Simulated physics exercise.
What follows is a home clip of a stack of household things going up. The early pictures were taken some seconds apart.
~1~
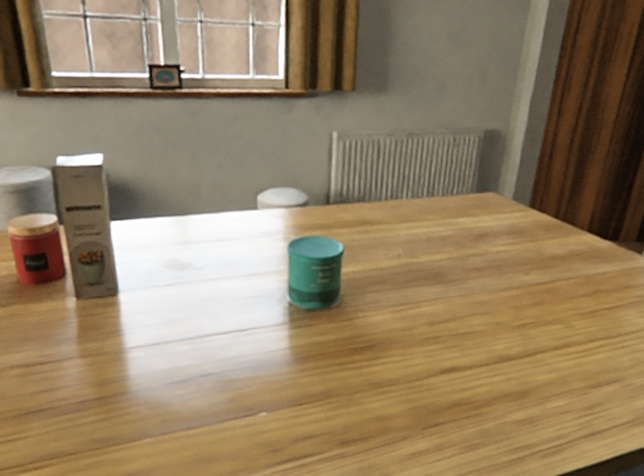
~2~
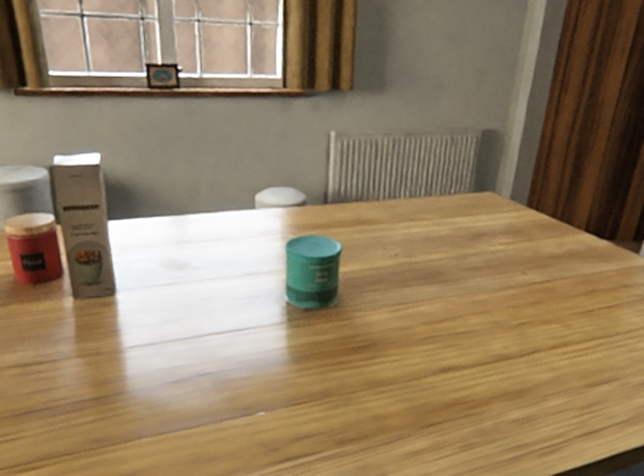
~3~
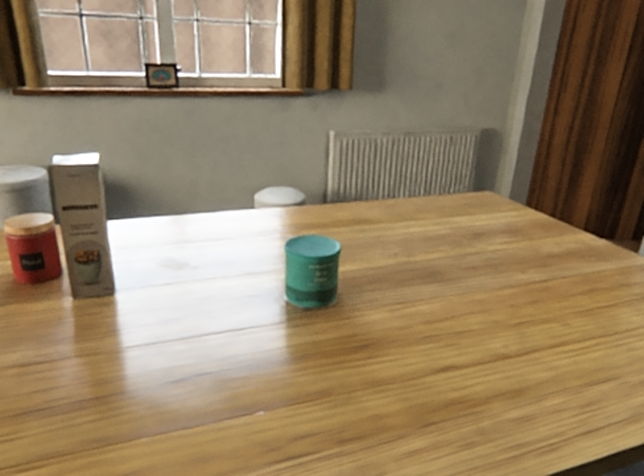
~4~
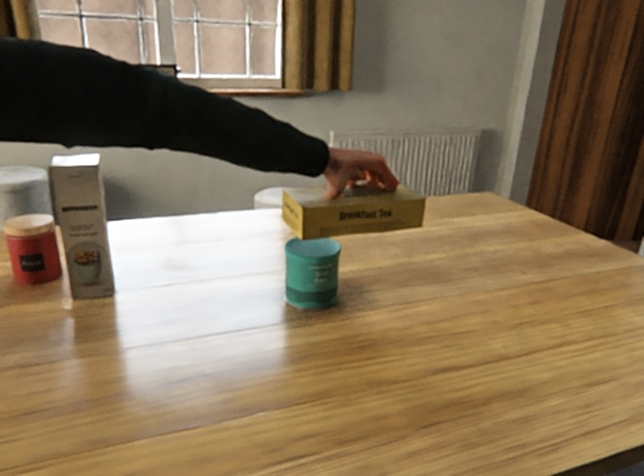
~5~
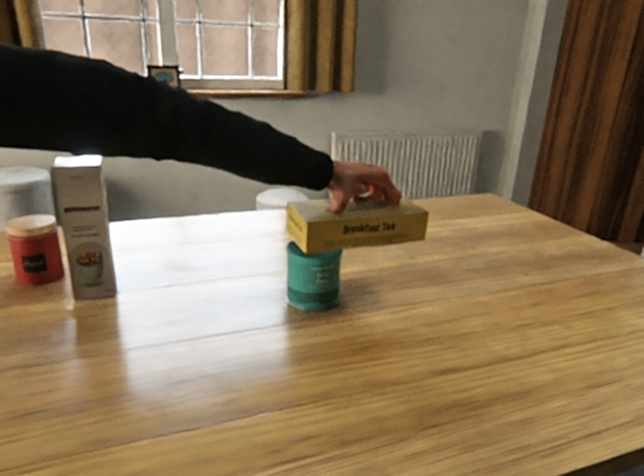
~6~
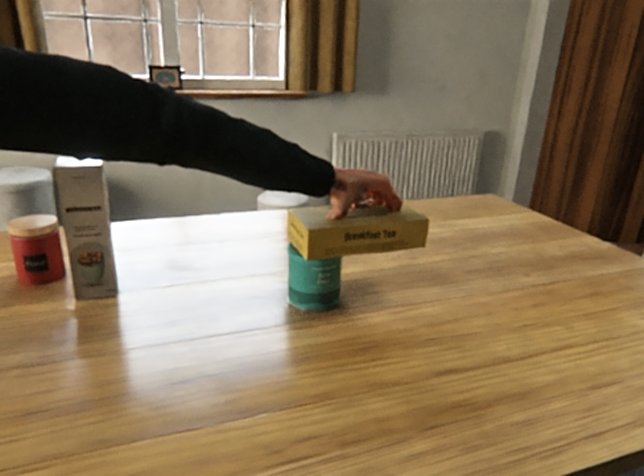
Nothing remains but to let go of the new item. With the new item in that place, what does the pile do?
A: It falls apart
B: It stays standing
It falls apart.
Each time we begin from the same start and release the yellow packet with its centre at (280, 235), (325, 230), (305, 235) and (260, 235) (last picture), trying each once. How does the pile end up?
The pile goes down in the first case, does not fall in the second, does not fall in the third and goes down in the fourth.
Then, 0.36 s after the last picture, yellow packet tipped 47° from how it was near (363, 243).
Then, 0.72 s after the last picture, yellow packet tipped 47° from how it was near (362, 243).
At rest, tipped over in the pile, yellow packet; the other 3 in place. Seen from the same camera at the end, yellow packet near (362, 243). The pile comes apart.
